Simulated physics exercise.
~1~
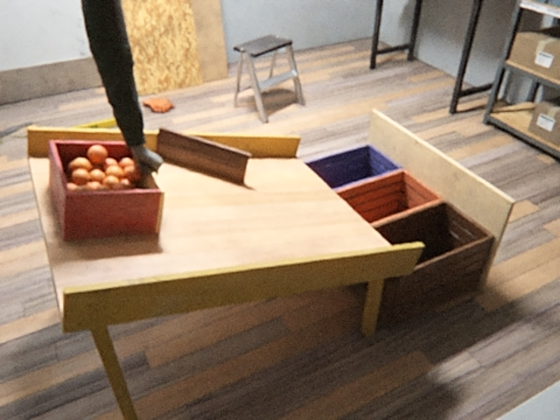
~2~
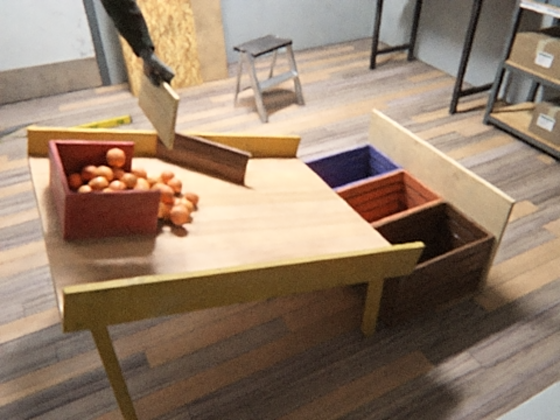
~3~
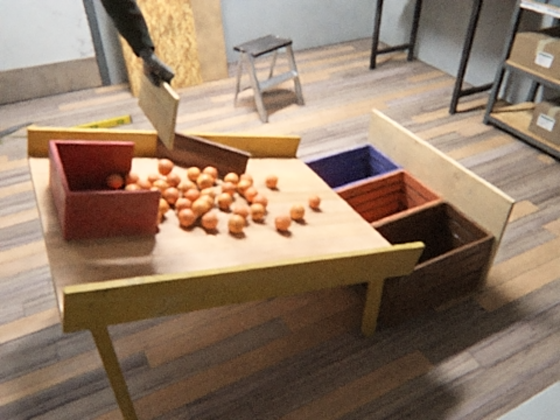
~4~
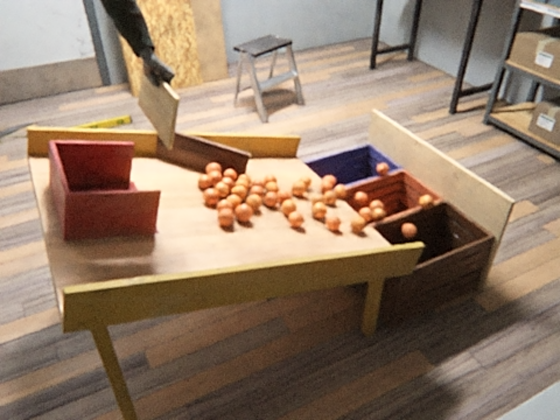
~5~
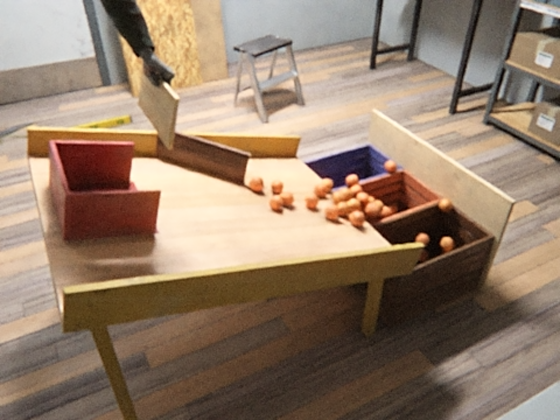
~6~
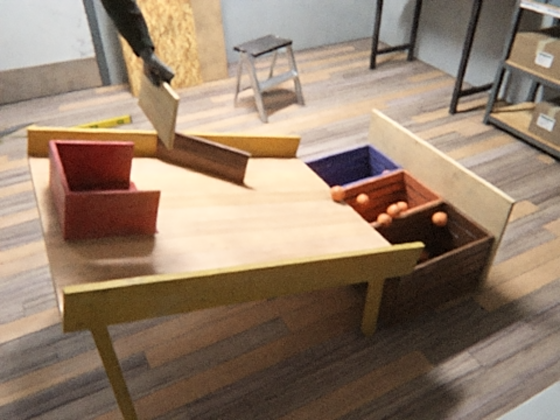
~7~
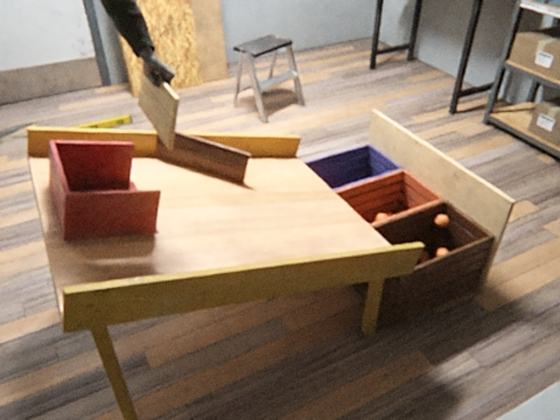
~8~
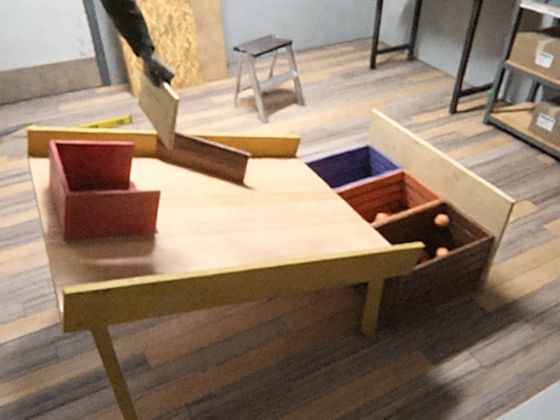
The clip opens on a sloping wooden table with a red pen full of oranges at its upper left, where a gloved hand grips the gate. The hand whips the gate up and holds it clear, and the oranges begin spilling out. They spread across the table in a loose crowd, passing the angled board and rolling down to the right. At the foot they drop over the edge toward a blue tote, an orange tote and a brown wooden bin. The table empties, and a few oranges remain visible in the wooden bin as everything settles.
